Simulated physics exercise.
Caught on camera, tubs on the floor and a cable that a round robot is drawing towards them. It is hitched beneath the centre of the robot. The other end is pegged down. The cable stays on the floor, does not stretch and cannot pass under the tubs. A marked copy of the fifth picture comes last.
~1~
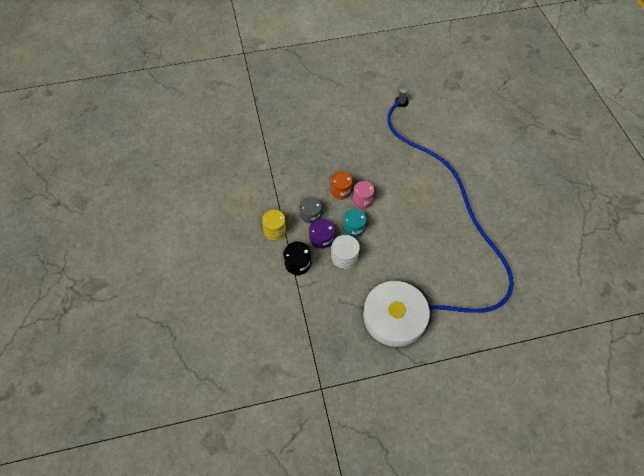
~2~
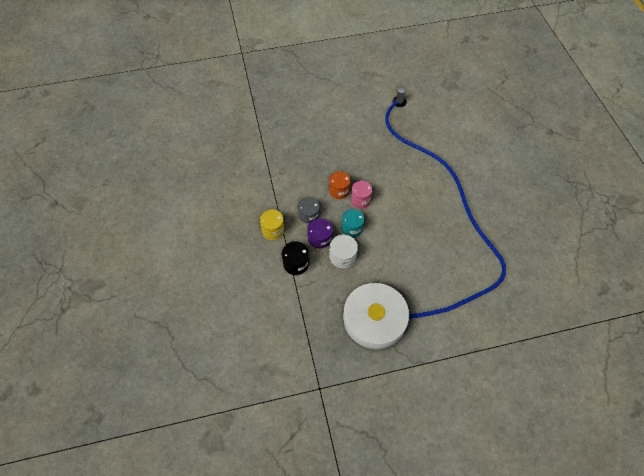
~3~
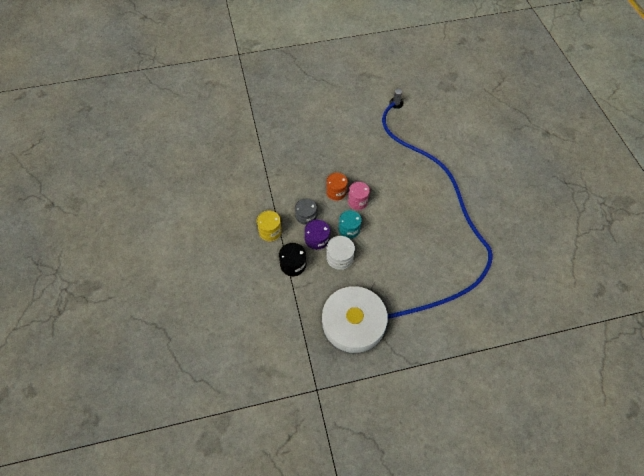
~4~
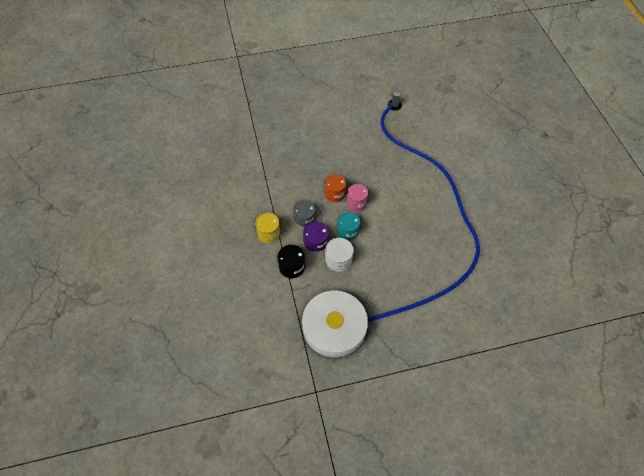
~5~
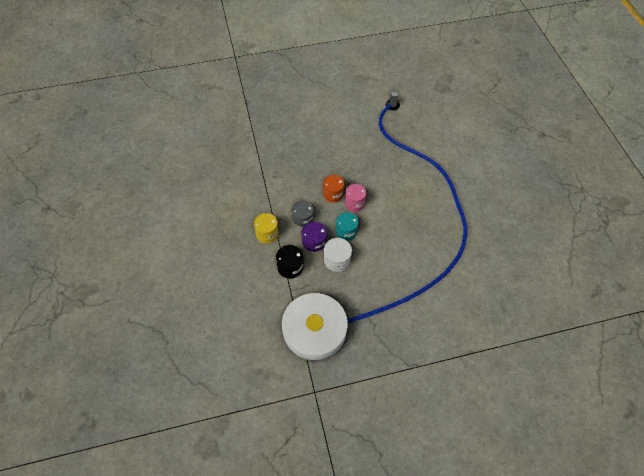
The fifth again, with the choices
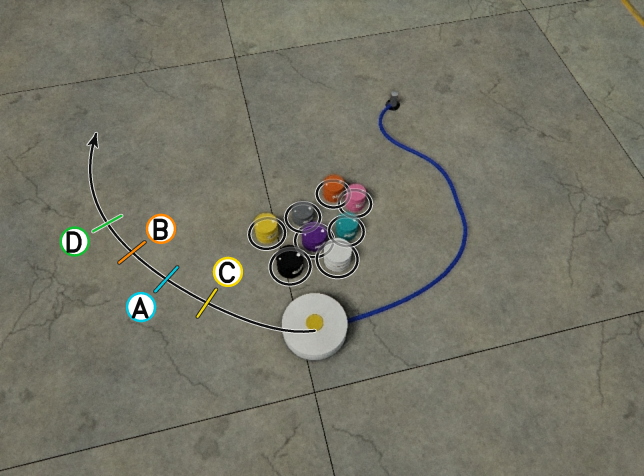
At the start, a round white robot with a yellow centre sits to the lower right of a cluster of colourful tubs on a grey tiled floor, a blue cable curving from it to a fixed point above. The robot then slides steadily left below the tubs, dragging the cable's lower bend leftward, while the tubs stay in place.
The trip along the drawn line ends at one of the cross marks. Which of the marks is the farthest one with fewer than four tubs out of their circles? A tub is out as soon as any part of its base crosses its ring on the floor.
As far as tick A.
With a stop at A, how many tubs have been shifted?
The count is none.
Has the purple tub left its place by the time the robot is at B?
By then, yes.
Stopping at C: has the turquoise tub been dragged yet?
No.
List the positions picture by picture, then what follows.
In the first frame, purple tub (322, 234); grey tub (311, 211); white tub (345, 252).
In the second frame, robot (376, 316); turquoise tub (353, 223).
In the third frame, robot (354, 320); yellow tub (269, 226).
In the fourth frame, robot (335, 324); orange tub (335, 189).
In the fifth frame, robot (315, 327); purple tub (314, 237); grey tub (303, 214); white tub (338, 255).
On the copy, A at (166, 279); B at (132, 252); C at (207, 303); D at (107, 223); the route from (315, 331) via (138, 258) to (96, 134).
On A. First, robot (257, 320).
Then, robot (203, 297).
Finally, robot (164, 274); none over the rings.
By contrast, B has five over the rings; C is within the limit but short; D has eight over the rings.
